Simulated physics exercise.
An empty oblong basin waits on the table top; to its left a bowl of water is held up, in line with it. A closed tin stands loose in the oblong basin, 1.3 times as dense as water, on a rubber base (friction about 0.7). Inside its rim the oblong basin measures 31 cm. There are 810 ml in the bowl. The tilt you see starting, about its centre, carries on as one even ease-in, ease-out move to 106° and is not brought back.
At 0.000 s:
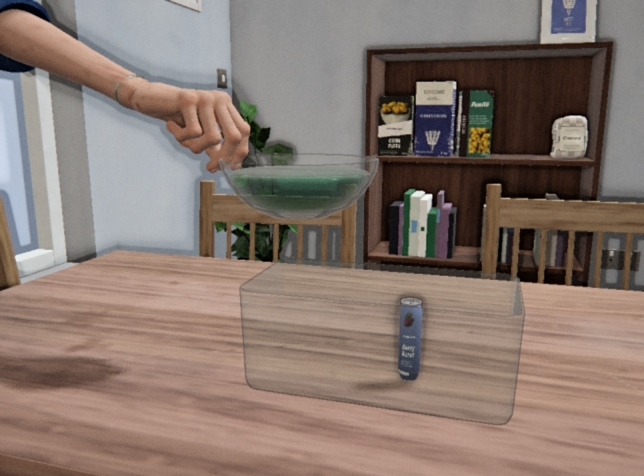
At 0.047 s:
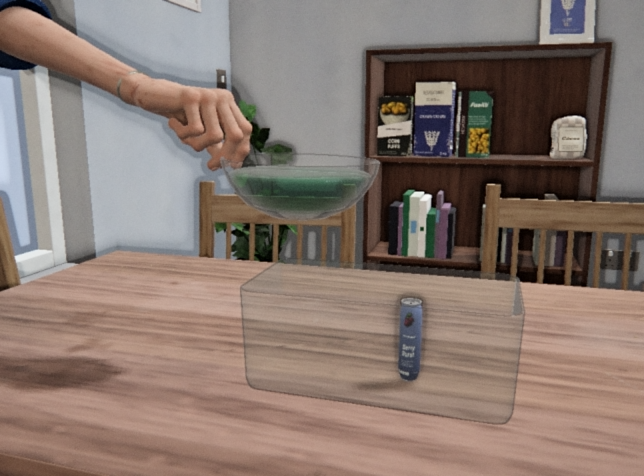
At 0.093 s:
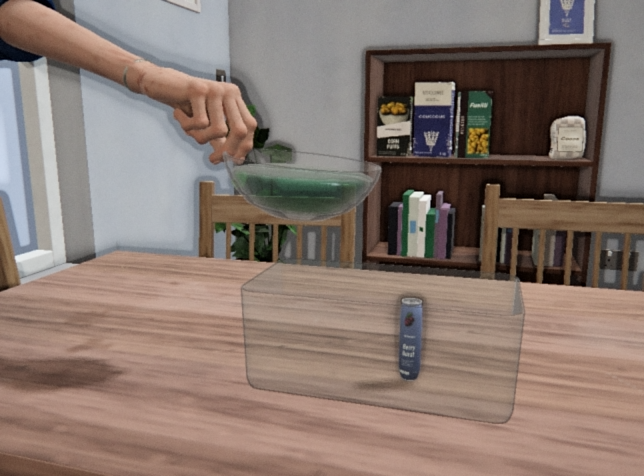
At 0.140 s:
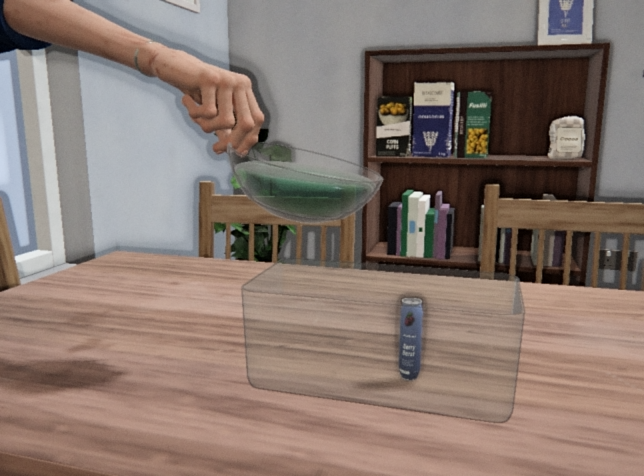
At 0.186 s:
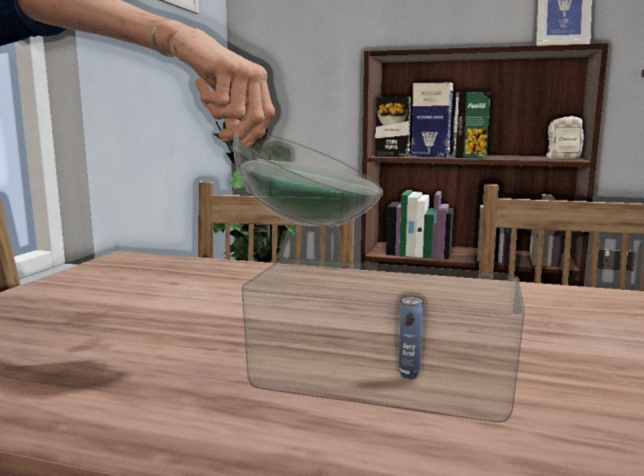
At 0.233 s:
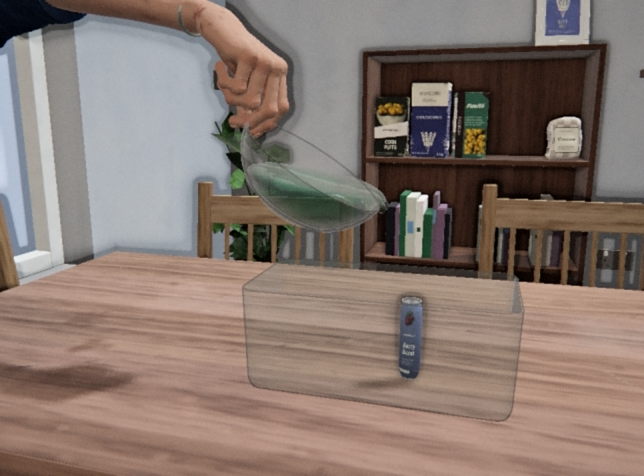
At first, a hand holds a clear bowl of green-tinted water nearly level, above and to the left of a see-through oblong basin with a blue tin standing inside. Then the hand lifts the bowl's left side, tilting it steadily rightward until its right rim is clearly lower, while the tin stays still.
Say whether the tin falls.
It goes over.
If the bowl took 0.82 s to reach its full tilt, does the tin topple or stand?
The tin remains upright.
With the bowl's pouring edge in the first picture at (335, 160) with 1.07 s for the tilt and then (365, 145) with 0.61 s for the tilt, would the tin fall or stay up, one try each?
First it stays up; then it falls.
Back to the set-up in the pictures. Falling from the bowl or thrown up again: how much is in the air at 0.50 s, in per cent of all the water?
About 10 per cent.
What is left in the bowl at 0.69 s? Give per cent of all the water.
About 0 per cent.
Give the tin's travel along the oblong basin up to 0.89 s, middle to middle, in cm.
Some 2 cm.
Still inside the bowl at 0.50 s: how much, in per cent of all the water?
Near 2 in a hundred.
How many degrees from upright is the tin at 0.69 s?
It is at some 15°.
After 0.50 s the tilt is 97° and 2 per cent is still to pour; the tin stands where it began.
After 0.69 s the tilt is 106° and 0 per cent is still to pour; the tin leans 14°.
After 0.89 s the tilt is 106° and 0 per cent is still to pour; the tin stands 2 cm from where it began.
After 1.11 s the tilt is 106° and 0 per cent is still to pour; the tin leans 22°.
In the end the tin lies on its side.
